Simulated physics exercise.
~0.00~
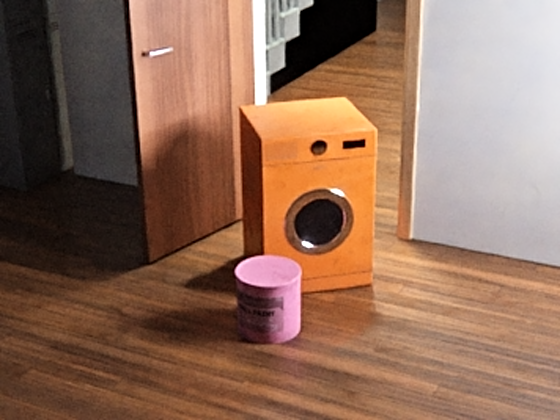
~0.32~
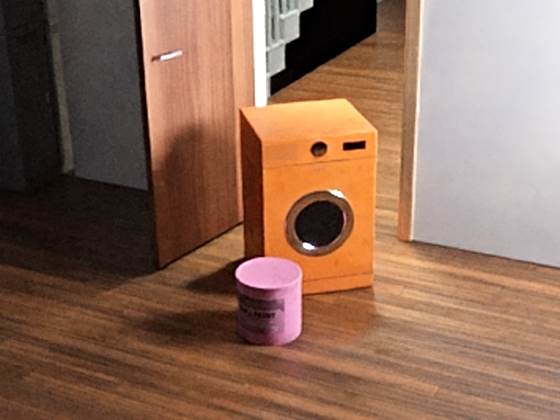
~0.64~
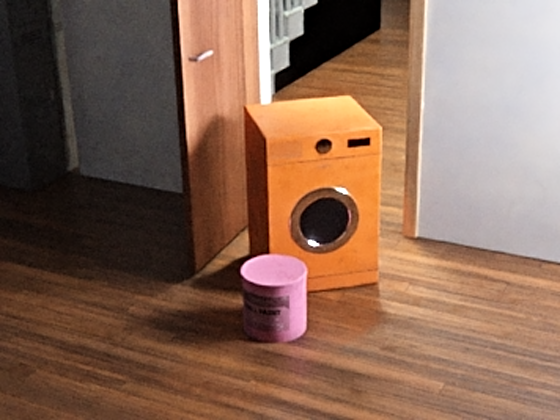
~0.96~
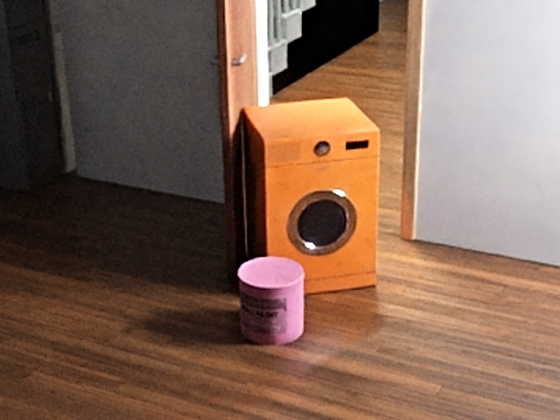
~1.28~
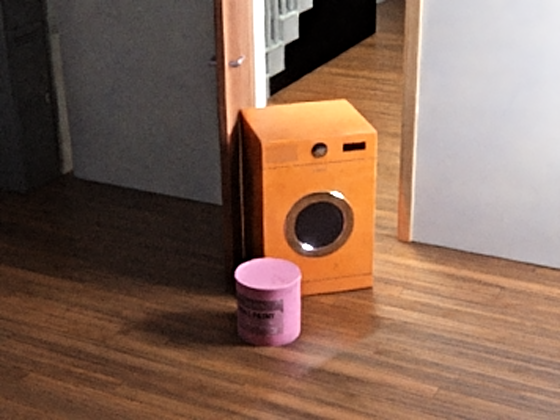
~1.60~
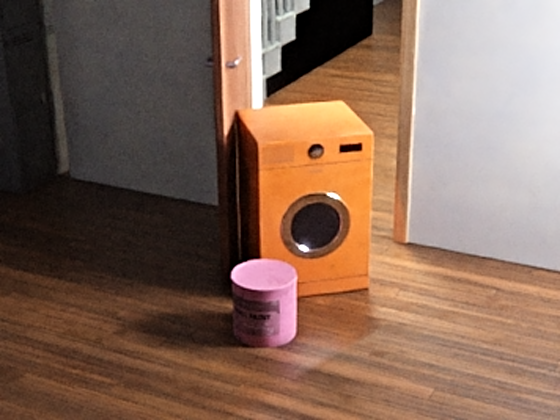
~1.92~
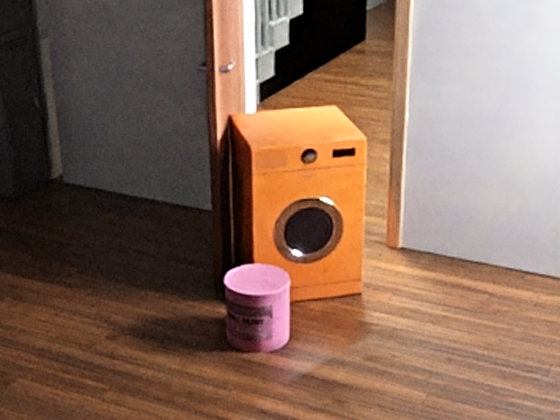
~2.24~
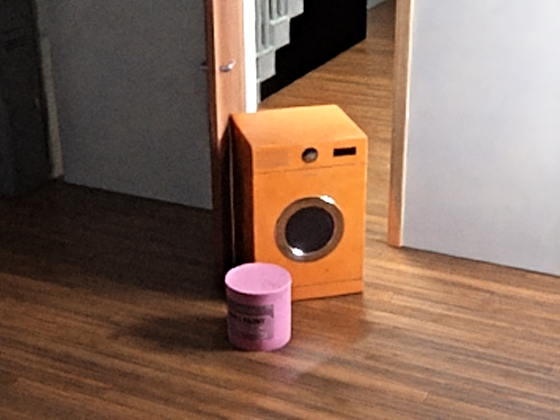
A brown wooden door with a silver handle stands wide open in a room with a dark plank floor, seen from slightly above by a gently swaying camera. Just right of it sits an orange appliance with a round dark window, and a pink pail rests on the floor in front. Pale walls flank the doorway, with grey stairs beyond. The door swings to the right, its broad face narrowing until mostly its edge shows beside the appliance. There it stops, still open, while the appliance and pail remain in place.
